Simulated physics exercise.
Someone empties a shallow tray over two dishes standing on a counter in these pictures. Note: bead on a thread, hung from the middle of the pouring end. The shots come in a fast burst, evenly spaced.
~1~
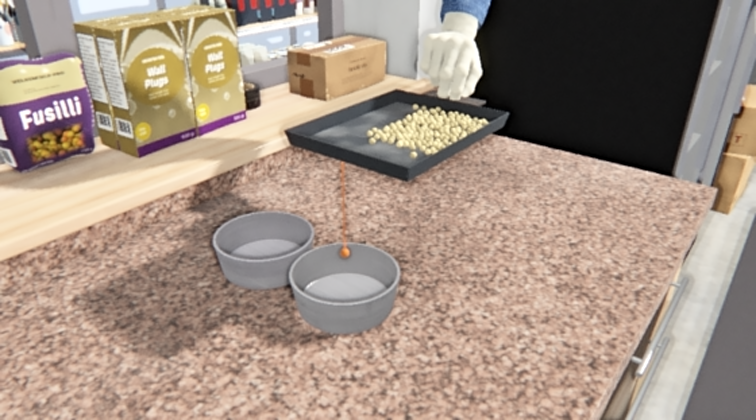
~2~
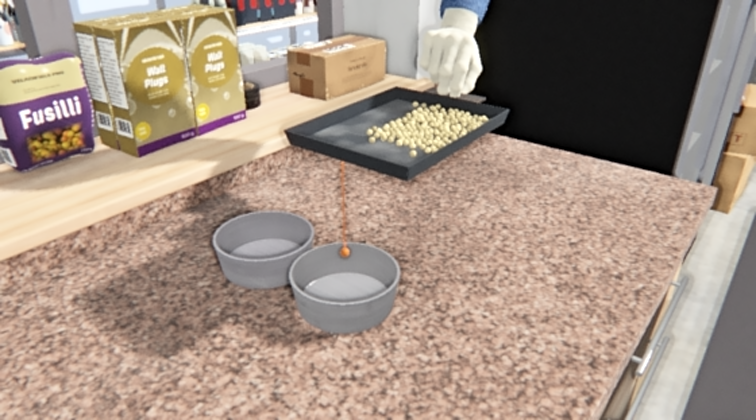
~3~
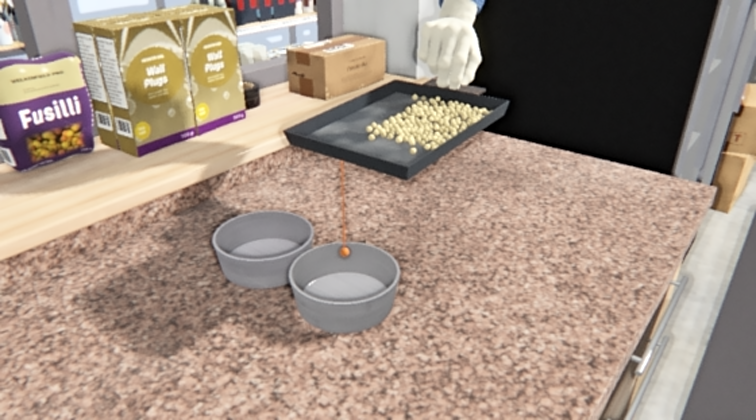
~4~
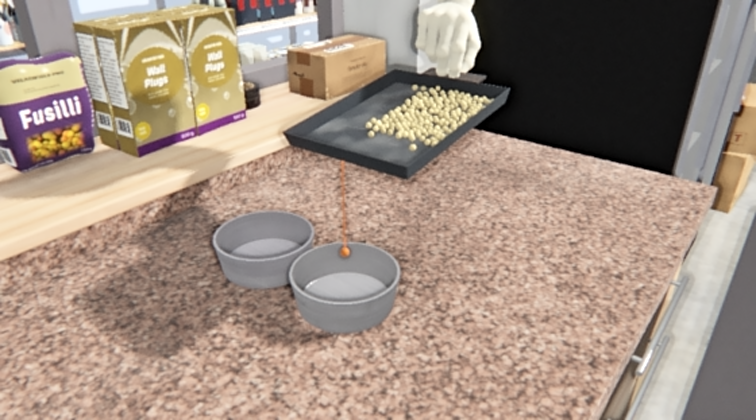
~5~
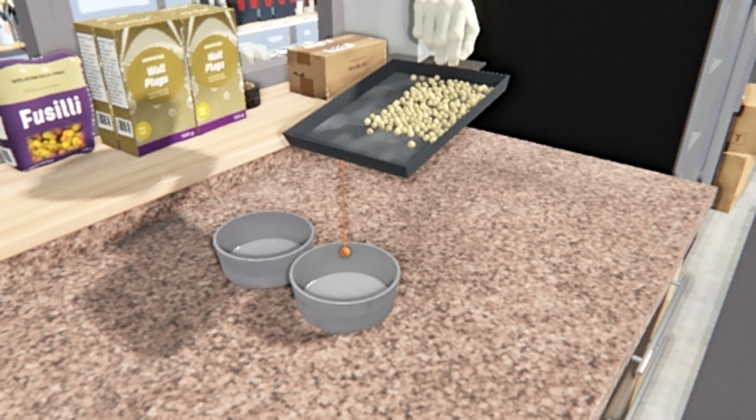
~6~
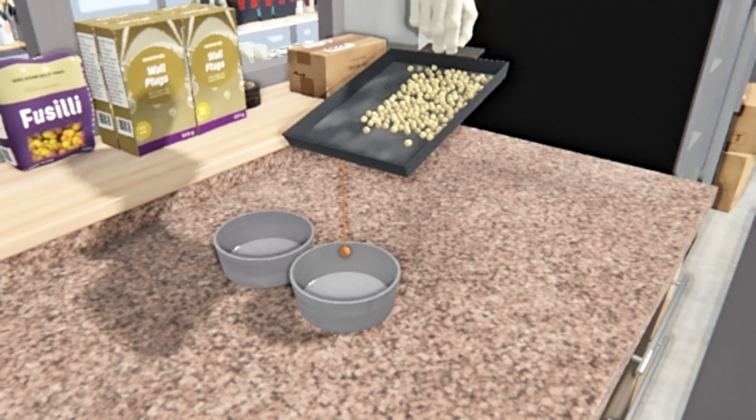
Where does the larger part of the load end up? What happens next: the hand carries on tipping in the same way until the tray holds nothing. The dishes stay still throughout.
Short answer, the right dish, that's where more goes.
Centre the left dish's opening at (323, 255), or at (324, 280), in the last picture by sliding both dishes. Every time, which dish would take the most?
For the first place, the dish on the left side; for the second, the dish on the left side.
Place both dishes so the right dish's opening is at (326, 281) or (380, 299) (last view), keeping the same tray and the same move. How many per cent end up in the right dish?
Close to 70 in a hundred, then close to 20 in a hundred.
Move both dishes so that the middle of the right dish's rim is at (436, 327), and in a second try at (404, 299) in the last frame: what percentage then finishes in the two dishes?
You'd see around 70 per cent and then around 80 per cent.
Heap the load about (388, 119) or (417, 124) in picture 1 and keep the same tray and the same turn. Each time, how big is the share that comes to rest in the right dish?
The first start gives 40 percent and the second 50 percent.
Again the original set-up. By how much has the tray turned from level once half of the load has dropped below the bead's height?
That happens at close to 105 degrees.
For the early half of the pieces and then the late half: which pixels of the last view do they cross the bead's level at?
Initially about (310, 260); subsequently about (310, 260).
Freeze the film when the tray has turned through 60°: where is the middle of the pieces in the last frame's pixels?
In the last view, the load is centred close to (340, 152).
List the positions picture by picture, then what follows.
Corners of the pouring end at (289, 130) and (408, 165), level; middle of the load at (427, 131), soya beans; left dish at (228, 267); right dish at (309, 310); bead on its thread at (345, 253), in the first picture.
Corners of the pouring end at (289, 130) and (408, 165), level; middle of the load at (427, 129), in the second picture.
Corners of the pouring end at (288, 130) and (407, 164), tipped barely, lowest at the left corner; middle of the load at (427, 123), in the third picture.
Corners of the pouring end at (288, 131) and (406, 164), tipped a little, lowest at the left corner; middle of the load at (427, 116), in the fourth picture.
Corners of the pouring end at (287, 132) and (405, 164), tipped a little, lowest at the left corner; middle of the load at (426, 109), in the fifth picture.
Corners of the pouring end at (287, 133) and (404, 163), tipped clearly, lowest at the left corner; middle of the load at (423, 103), about half on the move; left dish at (228, 266); right dish at (309, 309), in the sixth picture.
Soon, tray tipped steeply; nearly all on the tray; a stray few in the right dish; a stray few in the left dish; a stray few outside both; a small part in the air.
A while on, tray tipped right over; about a third on the tray; a small part in the right dish; a stray few in the left dish; a small part outside both; about a third in the air.
Towards the end, tray tipped past a quarter turn; about two thirds in the right dish; about a quarter in the left dish; about a quarter outside both.
Finally, tray tipped past a quarter turn; about two thirds in the right dish; about a quarter in the left dish; about a quarter outside both.
